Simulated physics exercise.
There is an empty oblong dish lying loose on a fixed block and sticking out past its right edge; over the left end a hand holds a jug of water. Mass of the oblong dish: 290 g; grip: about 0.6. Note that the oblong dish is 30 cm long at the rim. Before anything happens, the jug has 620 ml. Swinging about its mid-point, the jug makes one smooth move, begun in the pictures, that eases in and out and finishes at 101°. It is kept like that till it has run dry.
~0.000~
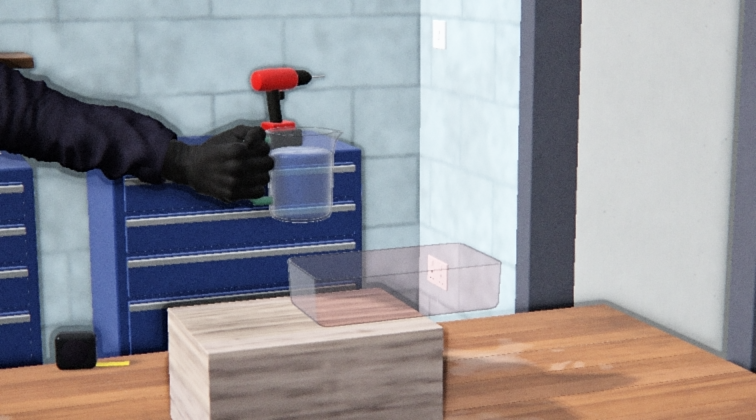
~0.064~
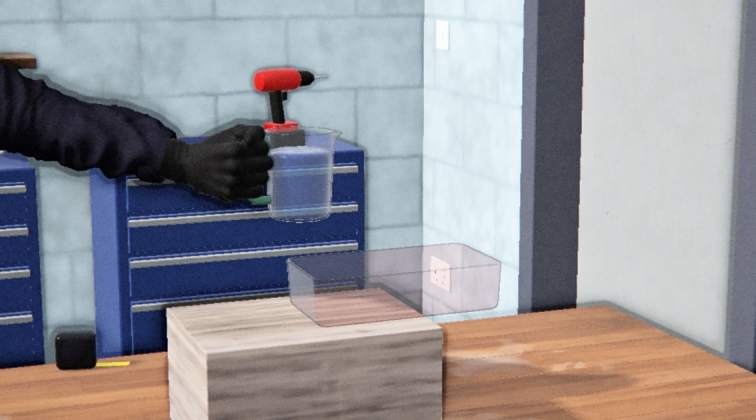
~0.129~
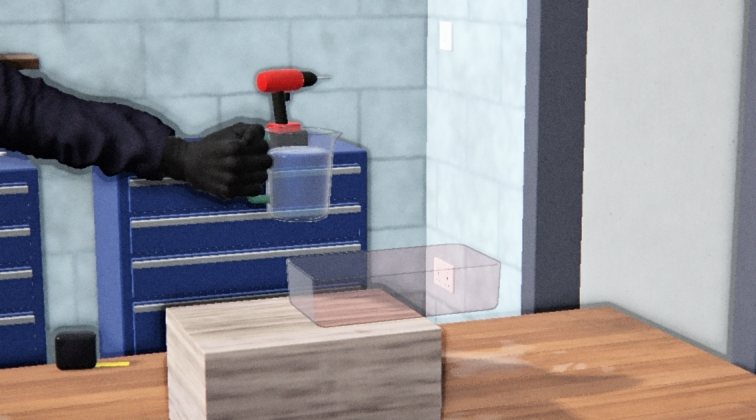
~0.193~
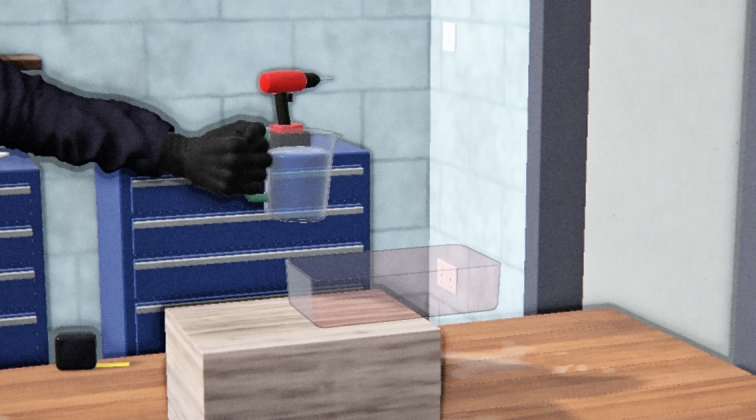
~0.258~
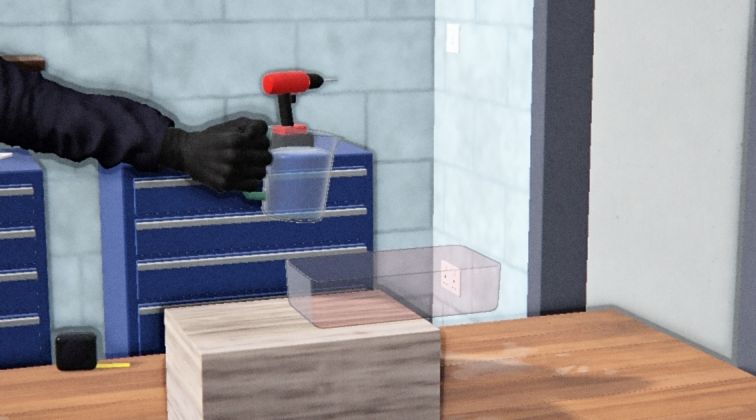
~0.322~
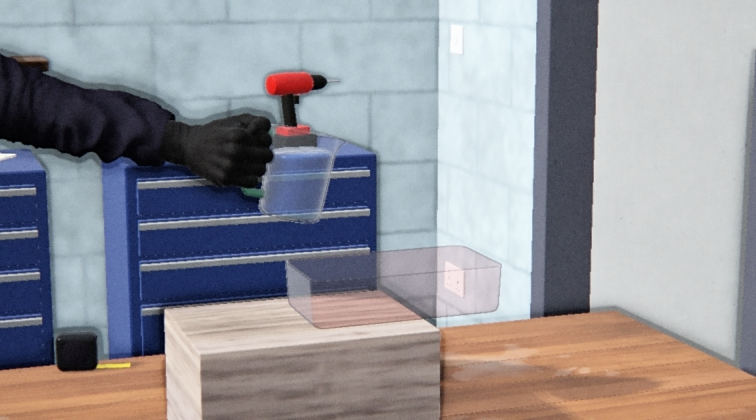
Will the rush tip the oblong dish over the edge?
In the end this oblong dish stays in position.
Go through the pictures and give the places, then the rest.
It leans 0°; its right rim is at (343, 130); the water meets the walls at (269, 153) and (329, 150); the oblong dish's rim runs from (302, 271) to (482, 254); the block's edge is at (440, 329), in the first picture.
It leans 0°; its right rim is at (343, 131); the water meets the walls at (269, 153) and (328, 149), in the second picture.
It leans 2°; its right rim is at (343, 131); the water meets the walls at (268, 152) and (328, 150), in the third picture.
It leans 4°; its right rim is at (344, 133); the water meets the walls at (267, 153) and (328, 150), in the fourth picture.
It leans 8°; its right rim is at (345, 136); the water meets the walls at (269, 152) and (329, 151), in the fifth picture.
It leans 12°; its right rim is at (347, 140); the water meets the walls at (269, 154) and (331, 150), in the sixth picture.
After 0.81 s the tilt is 59° and 90 per cent is still to pour; the oblong dish lies level with 1 per cent in it.
After 1.17 s the tilt is 92° and 40 per cent is still to pour; the oblong dish lies level with 38 per cent in it.
After 1.55 s the tilt is 101° and 5 per cent is still to pour; the oblong dish lies level with 87 per cent in it.
After 1.96 s the tilt is 101° and 0 per cent is still to pour; the oblong dish lies level with 96 per cent in it.
In the end the oblong dish lies level with 96 per cent in it.
